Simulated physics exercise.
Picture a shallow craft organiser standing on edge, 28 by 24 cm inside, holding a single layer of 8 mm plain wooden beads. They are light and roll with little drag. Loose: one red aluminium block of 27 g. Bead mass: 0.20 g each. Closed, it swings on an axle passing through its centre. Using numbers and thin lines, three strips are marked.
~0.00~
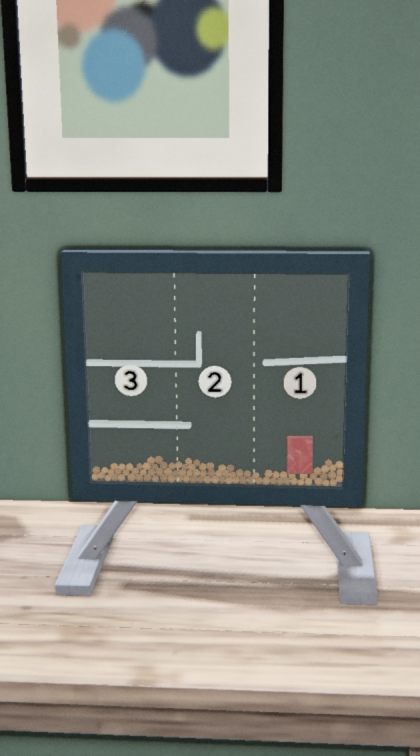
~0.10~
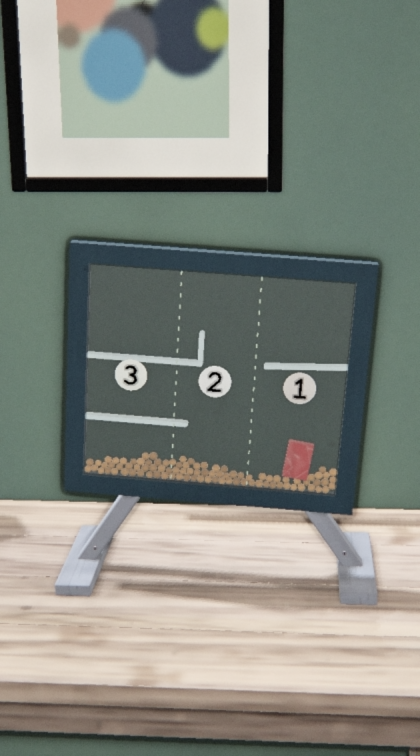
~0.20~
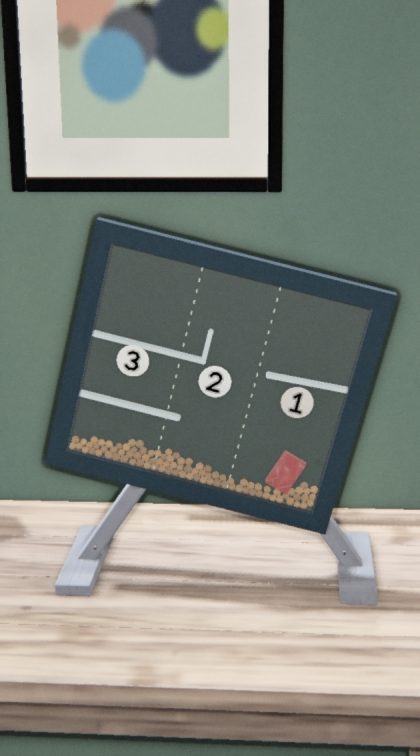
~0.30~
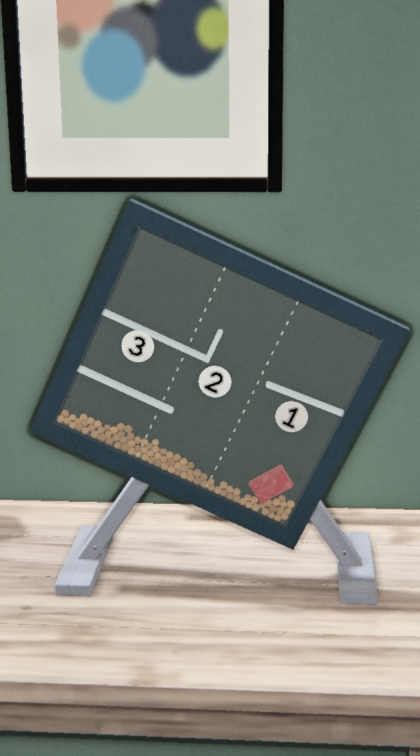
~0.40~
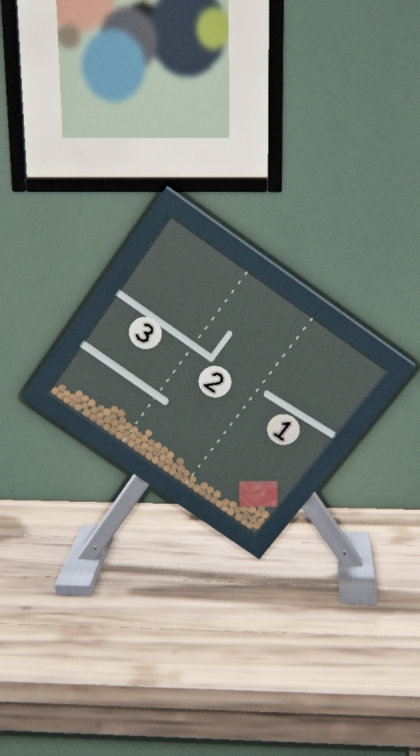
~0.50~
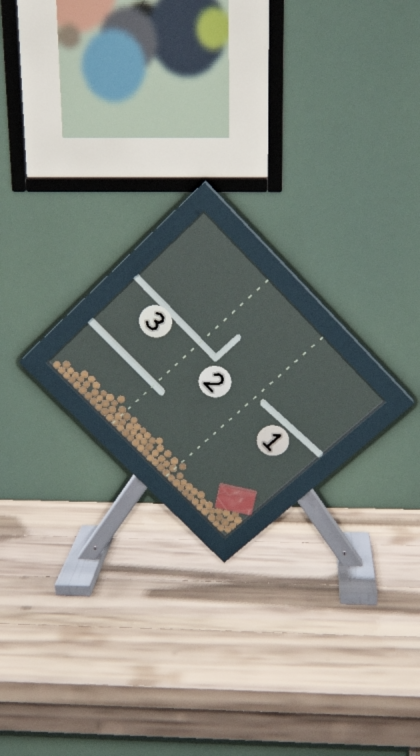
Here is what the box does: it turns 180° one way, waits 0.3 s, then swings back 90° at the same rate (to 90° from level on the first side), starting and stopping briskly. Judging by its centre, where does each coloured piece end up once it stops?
1.
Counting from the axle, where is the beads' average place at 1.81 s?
9 cm left, 1 cm above.
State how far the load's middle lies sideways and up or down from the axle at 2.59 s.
Some 2 cm left and 8 cm below.
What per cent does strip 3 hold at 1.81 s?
Close to 0 per cent of the load.
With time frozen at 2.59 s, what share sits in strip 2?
It comes to close to 10 percent.
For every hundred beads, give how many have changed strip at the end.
About 70 %.
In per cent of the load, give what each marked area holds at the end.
Strip 1 100, strip 2 0, strip 3 0.
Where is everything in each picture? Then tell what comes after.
Level; about 90 beads; beads' middle (212, 474); highest (329, 463); red block (300, 455) tilted 90°; no. 1 (300, 383), no. 2 (215, 382), no. 3 (131, 380), in the first frame.
Turned 4° clockwise; beads' middle (206, 473); highest (153, 456), in the second frame.
Turned 14° clockwise; beads' middle (189, 470); highest (75, 440); wall ends (211, 332), (268, 375), (178, 418), in the third frame.
Turned 25° clockwise; beads' middle (172, 463); highest (65, 414); red block (271, 484) tilted 31°, in the fourth frame.
Turned 36° clockwise; beads' middle (157, 455); highest (62, 388), in the fifth frame.
Turned 46° clockwise; beads' middle (148, 447); highest (66, 365); red block (236, 499) tilted 12°; no. 1 (273, 441), no. 2 (215, 382), no. 3 (156, 321), in the sixth frame.
After 1.81 s, it stands 180° clockwise; the beads' middle is 9 cm left of and 1 cm above the centre; no. 1, 85 %, no. 2, 15 %; red block in no. 1.
After 2.59 s, it stands 135° clockwise; the beads' middle is 2 cm left of and 8 cm below the centre; no. 1, 80 %, no. 2, 10 %, no. 3, 10 %; red block in no. 2.
After 3.08 s, it stands 90° clockwise; the beads' middle is 3 cm right of and 11 cm below the centre; no. 1, 100 %; red block in no. 1.
All still by 4.2 s, it stands 90° clockwise; no. 1, 100 %, no. 2, 0 %, no. 3, 0 %; red block in no. 1.
